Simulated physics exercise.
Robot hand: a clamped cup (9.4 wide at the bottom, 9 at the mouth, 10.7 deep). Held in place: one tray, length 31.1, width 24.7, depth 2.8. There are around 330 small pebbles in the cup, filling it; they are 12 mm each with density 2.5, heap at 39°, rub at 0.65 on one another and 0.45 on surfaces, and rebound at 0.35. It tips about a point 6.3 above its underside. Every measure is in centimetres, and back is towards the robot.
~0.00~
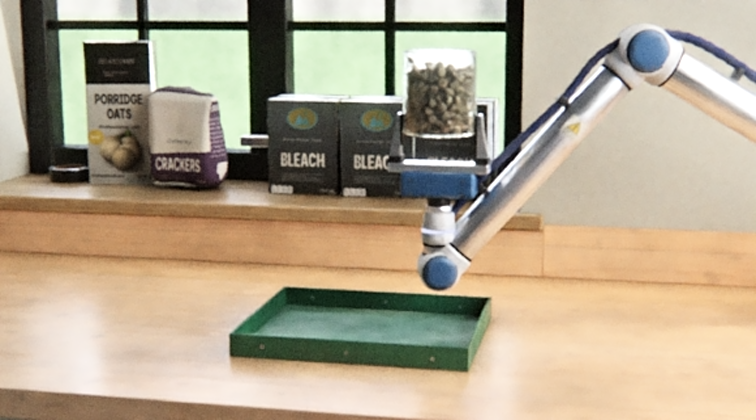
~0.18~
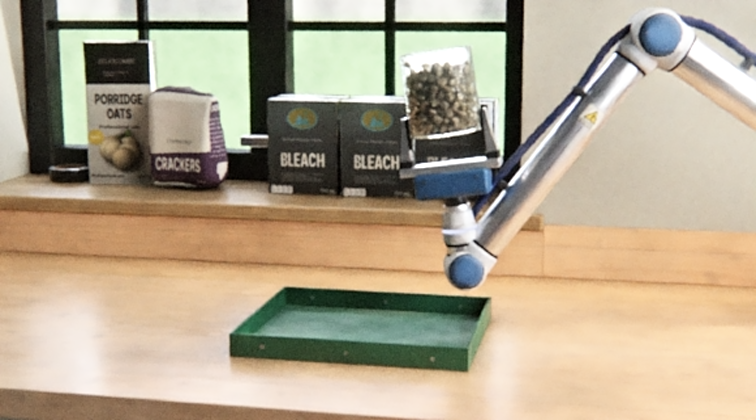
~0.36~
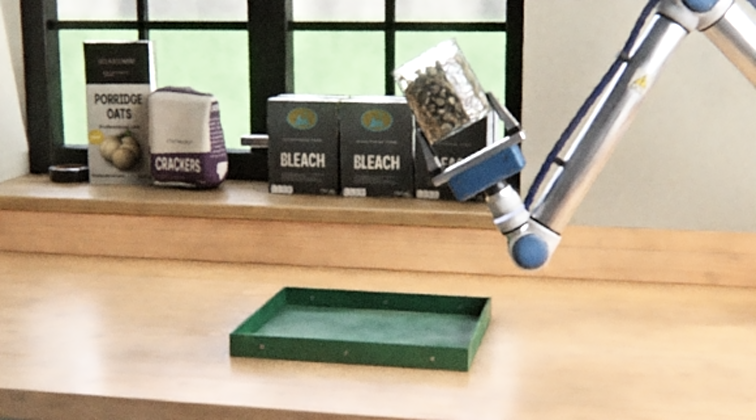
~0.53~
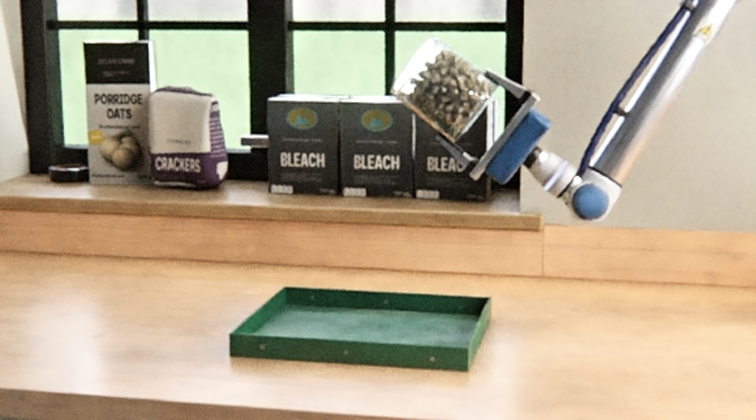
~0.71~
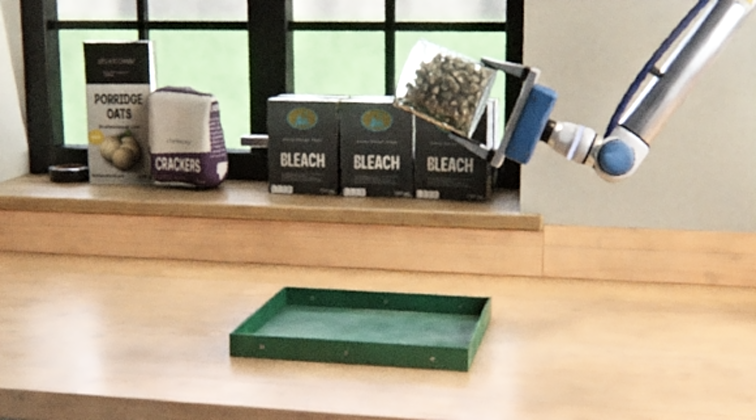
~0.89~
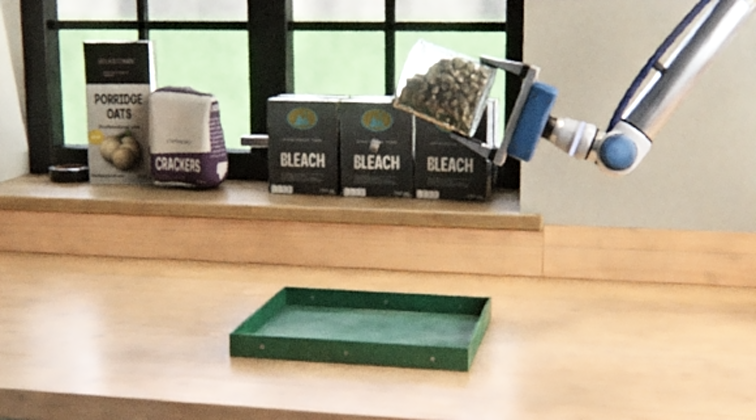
To begin with, a robot arm holds a clear cup of small pebbles upright above a green tray on a wooden counter. The arm swings rightward and tilts the cup steeply to the left, the pebbles shifting toward its mouth, and the tilting slows with the tray still empty.
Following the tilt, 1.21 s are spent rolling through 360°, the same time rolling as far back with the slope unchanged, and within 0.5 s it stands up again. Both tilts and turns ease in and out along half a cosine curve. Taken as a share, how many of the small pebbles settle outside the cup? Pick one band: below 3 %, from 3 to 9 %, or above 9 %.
The share falls above 9 %.
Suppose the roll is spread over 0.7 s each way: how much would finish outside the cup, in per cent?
Then about 10 per cent.
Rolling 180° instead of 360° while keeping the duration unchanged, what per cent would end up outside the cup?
Estimate: Near 10 %.
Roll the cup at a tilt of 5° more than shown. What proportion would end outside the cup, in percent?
It would be near 20 per cent.
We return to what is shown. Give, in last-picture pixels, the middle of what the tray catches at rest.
Roughly pixel (341, 325).
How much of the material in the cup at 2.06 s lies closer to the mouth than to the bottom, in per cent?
Around 40 percent.
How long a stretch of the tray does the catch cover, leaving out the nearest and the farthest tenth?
16 cm or thereabouts.
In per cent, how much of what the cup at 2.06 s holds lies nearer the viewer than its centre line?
55 per cent.
After 2.06 s, tipped 70°, highest piece 38 above the table; 305 in the cup, 21 in the tray, 5 in flight or on a rim.
After 3.23 s, tipped 70°, highest piece 38 above the table; 290 in the cup, 38 in the tray, 3 in flight or on a rim.
After 4.01 s, upright, highest piece 39 above the table; 286 in the cup, 45 in the tray.
After 4.71 s, upright, highest piece 39 above the table; 286 in the cup, 45 in the tray.
In the end, 286 in the cup, 45 in the tray. That is 14 % outside the cup.
